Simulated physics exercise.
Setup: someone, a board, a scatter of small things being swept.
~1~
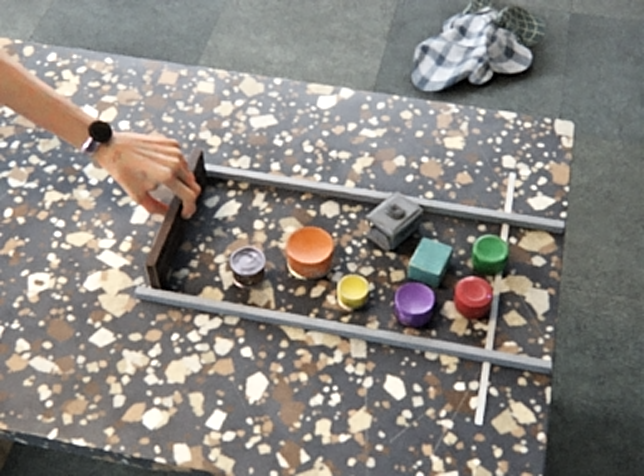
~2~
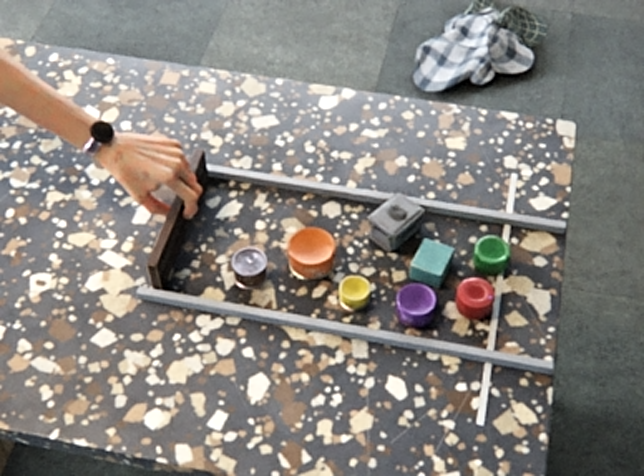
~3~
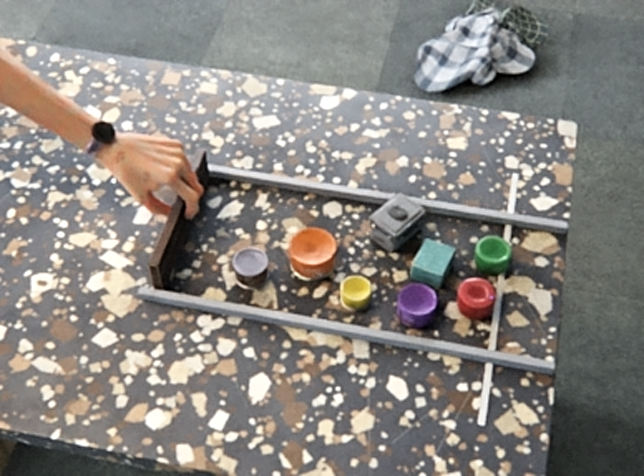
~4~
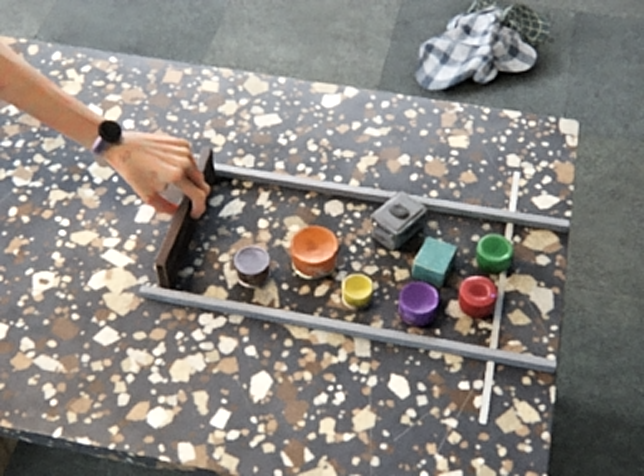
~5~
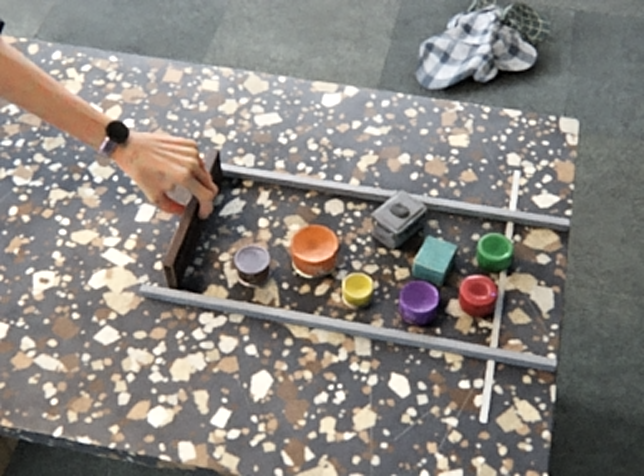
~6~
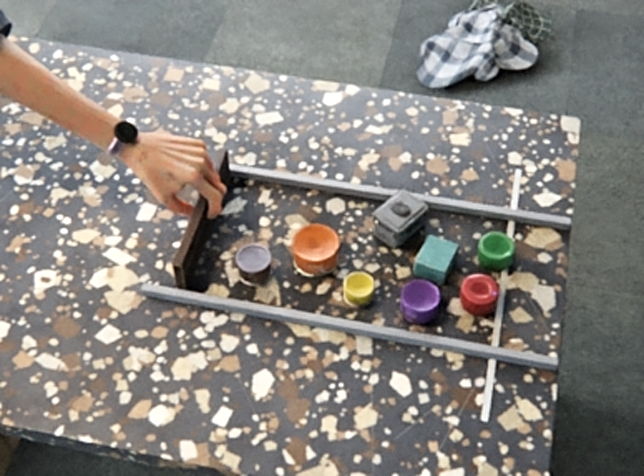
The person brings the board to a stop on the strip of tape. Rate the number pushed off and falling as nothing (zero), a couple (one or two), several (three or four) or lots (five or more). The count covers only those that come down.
It is a couple.
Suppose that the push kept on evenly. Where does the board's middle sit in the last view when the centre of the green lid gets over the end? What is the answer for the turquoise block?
Approx. (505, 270) for the first, approx. (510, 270) for the second.
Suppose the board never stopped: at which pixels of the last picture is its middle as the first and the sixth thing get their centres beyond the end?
At (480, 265) for the first, at (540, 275) for the sixth.
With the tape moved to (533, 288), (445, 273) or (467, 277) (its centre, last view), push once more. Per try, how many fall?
Tallies in the order given: 5, 0, 0.
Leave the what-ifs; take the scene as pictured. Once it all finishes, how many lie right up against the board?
Number in contact with it: 3.
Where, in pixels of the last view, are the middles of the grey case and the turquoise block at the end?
The first one ends at (528, 234), the second at (561, 268).
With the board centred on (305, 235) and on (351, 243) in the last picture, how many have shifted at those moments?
The first number is 2, the next one 4.
Early on, none off yet; green lid at rest near (496, 252); red lid at rest near (479, 295); turquoise block at rest near (436, 260).
A while later, none off yet; green lid at rest near (496, 252); red lid at rest near (483, 295); turquoise block moving near (443, 260).
Further along, none off yet; green lid travelled about its own width near (539, 244); red lid travelled about its own width near (516, 300); turquoise block travelled well along near (517, 261).
Finally, the number that fall off is one or two; lost, purple tub.
